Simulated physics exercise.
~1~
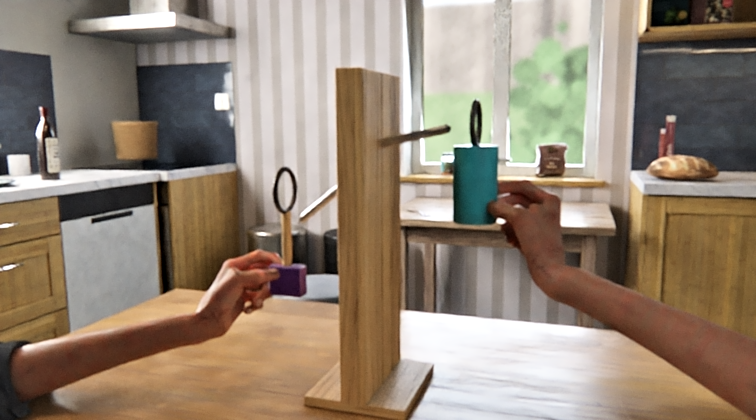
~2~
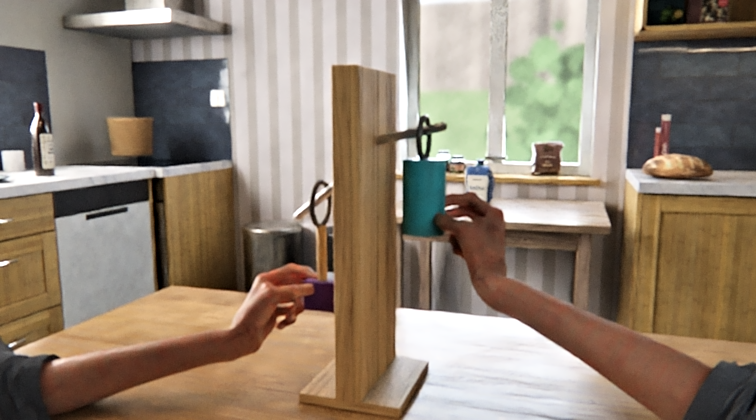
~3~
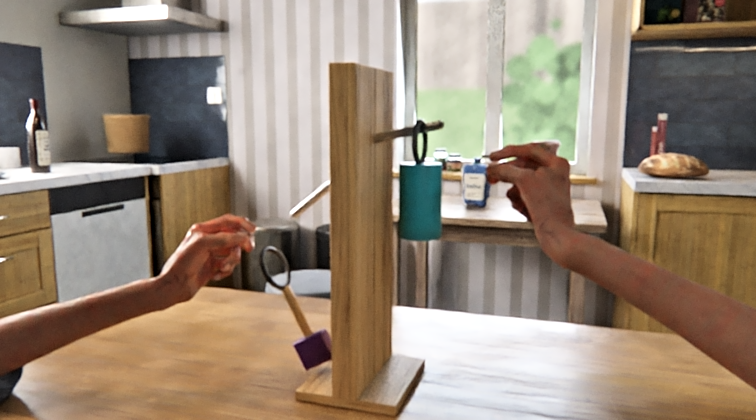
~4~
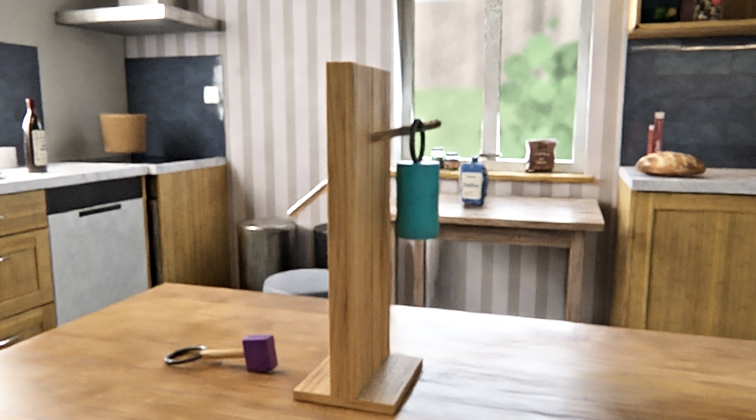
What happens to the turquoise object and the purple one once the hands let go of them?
The turquoise object stays hanging by its ring on the right peg, while the purple one drops and ends up lying on the table to the left of the stand.
In a kitchen, hands release two ringed objects; the turquoise one hangs, the purple one falls.
